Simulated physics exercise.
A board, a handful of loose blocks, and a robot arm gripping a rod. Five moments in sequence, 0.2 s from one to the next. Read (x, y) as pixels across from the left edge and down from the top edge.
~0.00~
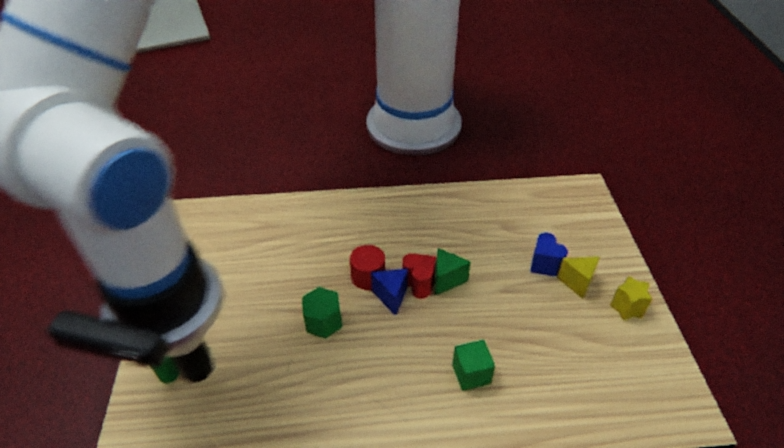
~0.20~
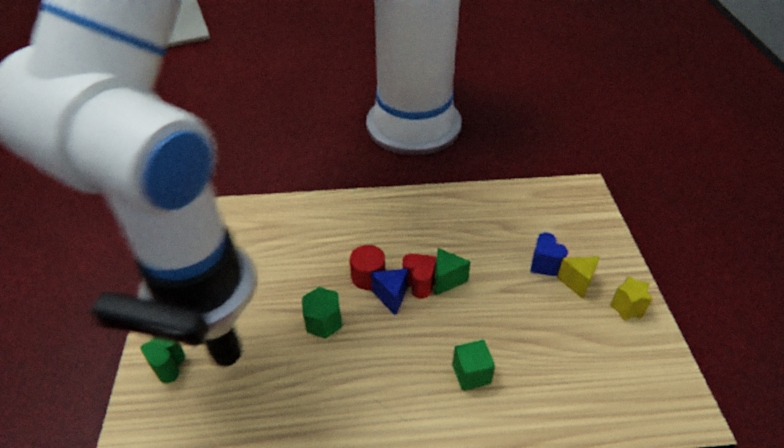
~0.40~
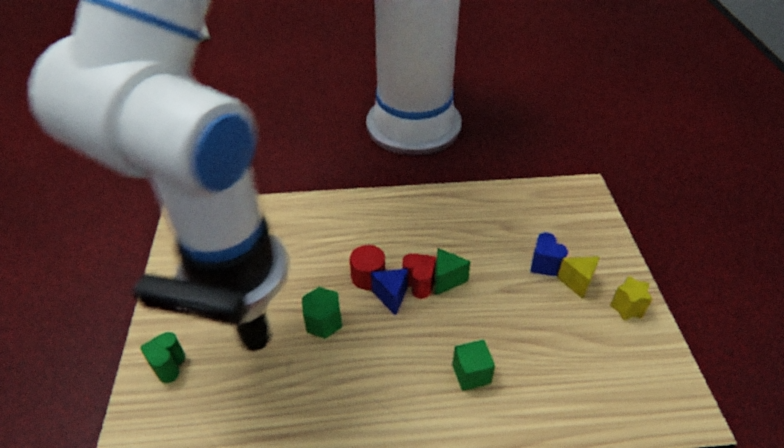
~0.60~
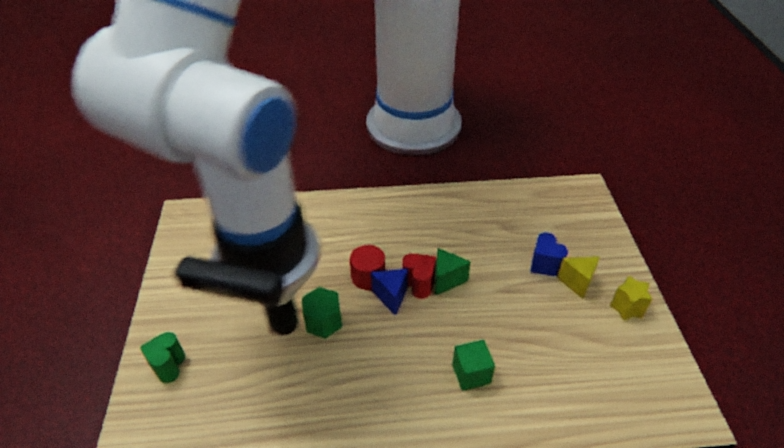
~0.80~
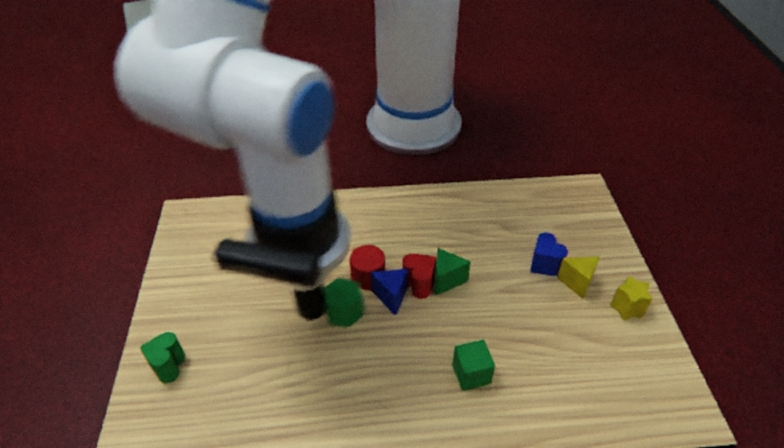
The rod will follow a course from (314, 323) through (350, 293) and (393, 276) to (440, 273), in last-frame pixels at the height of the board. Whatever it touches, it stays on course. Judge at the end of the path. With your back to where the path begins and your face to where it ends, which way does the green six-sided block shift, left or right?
To the path's right.
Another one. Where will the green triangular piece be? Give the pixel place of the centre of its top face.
The middle of its upper face will lie at (496, 255).
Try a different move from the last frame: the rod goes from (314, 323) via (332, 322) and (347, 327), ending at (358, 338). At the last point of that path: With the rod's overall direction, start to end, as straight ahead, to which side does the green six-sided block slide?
It will end up to the left.
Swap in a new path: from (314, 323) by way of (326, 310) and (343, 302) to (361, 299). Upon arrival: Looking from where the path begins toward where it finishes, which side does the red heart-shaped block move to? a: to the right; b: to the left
It's a.
On the path given first. One third of the way, rod at (349, 279); green six-sided block at (380, 273), turned 20° clockwise; red round block at (380, 244); red heart-shaped block at (435, 266), turned 15° anticlockwise; green triangular piece at (460, 260).
Two thirds of the way, rod at (394, 261); green six-sided block at (425, 267), turned 60° clockwise; red round block at (397, 233); red heart-shaped block at (470, 267), turned 35° anticlockwise; green triangular piece at (489, 255), turned 25° anticlockwise.
At the end, rod at (442, 258); green six-sided block at (458, 275), turned 130° clockwise; red round block at (401, 232); red heart-shaped block at (492, 280), turned 95° anticlockwise; green triangular piece at (496, 255), turned 55° anticlockwise.
